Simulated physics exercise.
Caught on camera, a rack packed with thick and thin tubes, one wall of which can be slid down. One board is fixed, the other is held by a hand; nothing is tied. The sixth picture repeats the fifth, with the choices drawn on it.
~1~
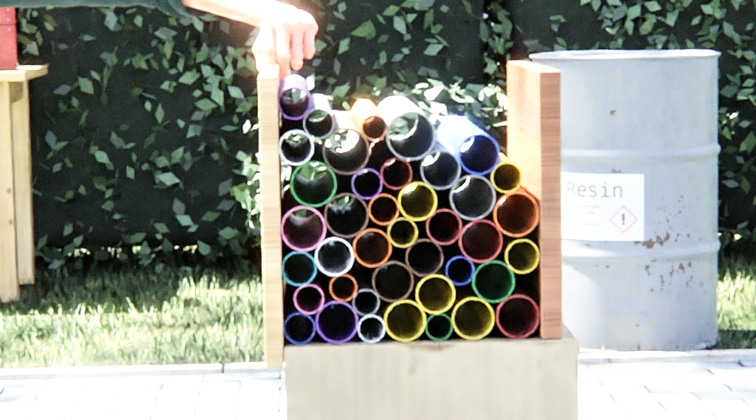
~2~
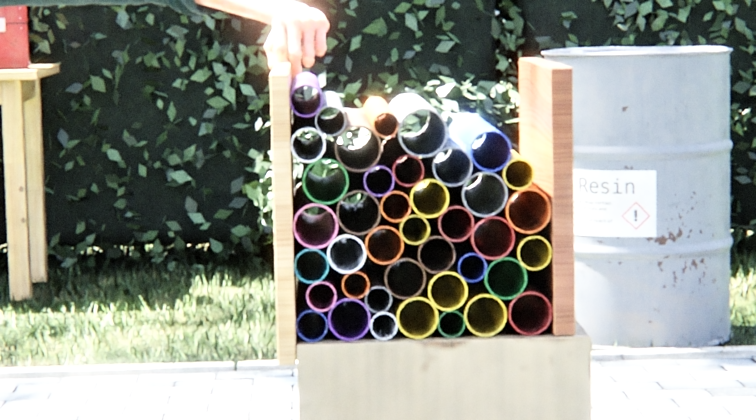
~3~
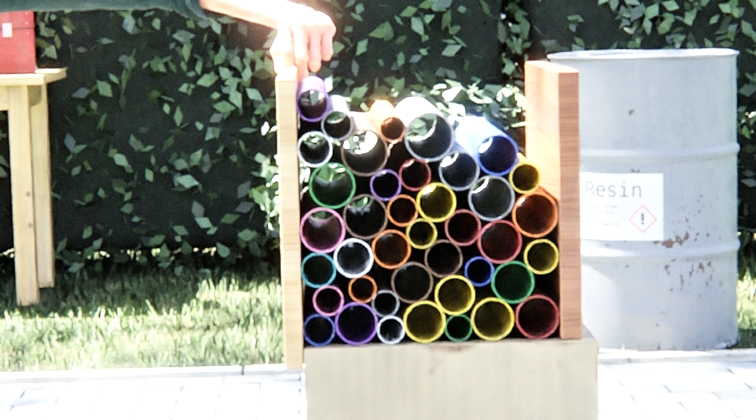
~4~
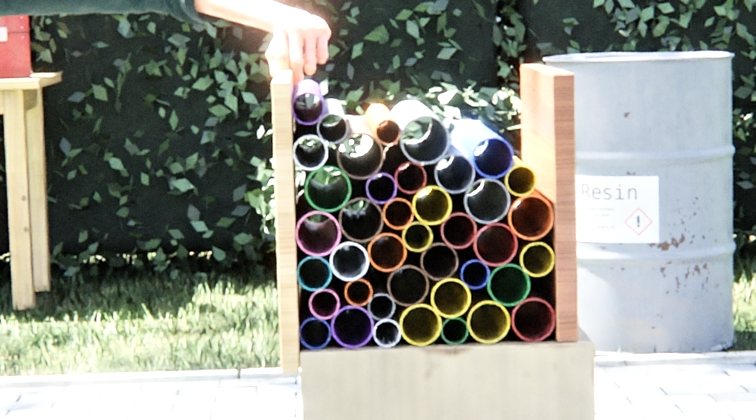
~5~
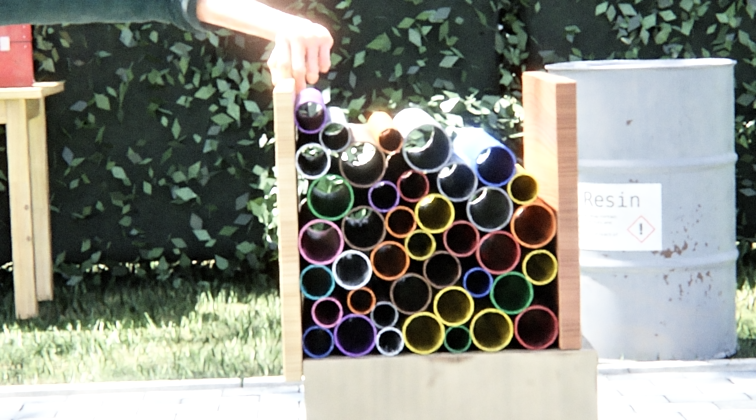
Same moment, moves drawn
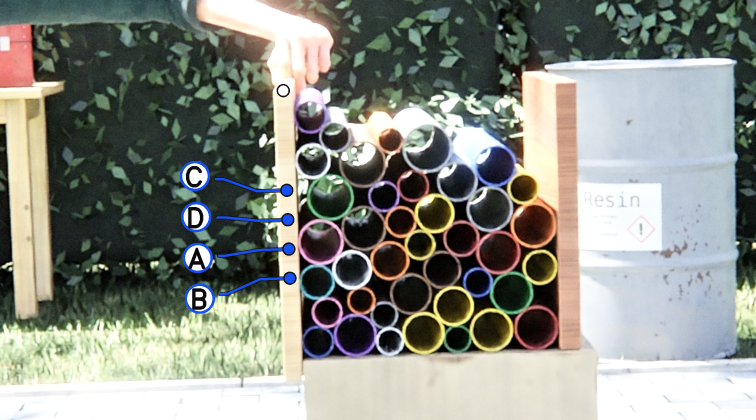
In a sunny garden, a hand resting atop a rack of colourful tubes between wooden boards, the view shifting slightly.
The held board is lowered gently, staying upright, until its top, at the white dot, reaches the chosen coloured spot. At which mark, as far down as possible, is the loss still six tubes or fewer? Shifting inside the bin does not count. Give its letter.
Stop at A.
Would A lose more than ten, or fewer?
It loses fewer than ten.
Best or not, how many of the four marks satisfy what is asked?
Three of them.
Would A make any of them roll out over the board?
At A: Yes.
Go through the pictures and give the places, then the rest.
In the first frame, a brown tube (347, 216); an orange tube (383, 209); a brown tube (346, 151).
In the second frame, a brown tube (358, 148); a grey tube (423, 133).
In the third frame, side board (292, 205); a blue tube (319, 329).
In the fourth frame, a yellow tube (488, 322); a turquoise tube (314, 274).
In the fifth frame, a pink tube (320, 242); a brown tube (364, 229); an orange tube (401, 221).
On the marked copy, A at (289, 249); B at (290, 279); C at (287, 190); D at (288, 220); the white dot at (283, 91).
With A. Early on, top of the board (295, 160).
Further on, top of the board (298, 241).
At the end, top of the board (298, 248), three out over the board.
As for the rest, B seven out over the board; C one out over the board; D two out over the board.
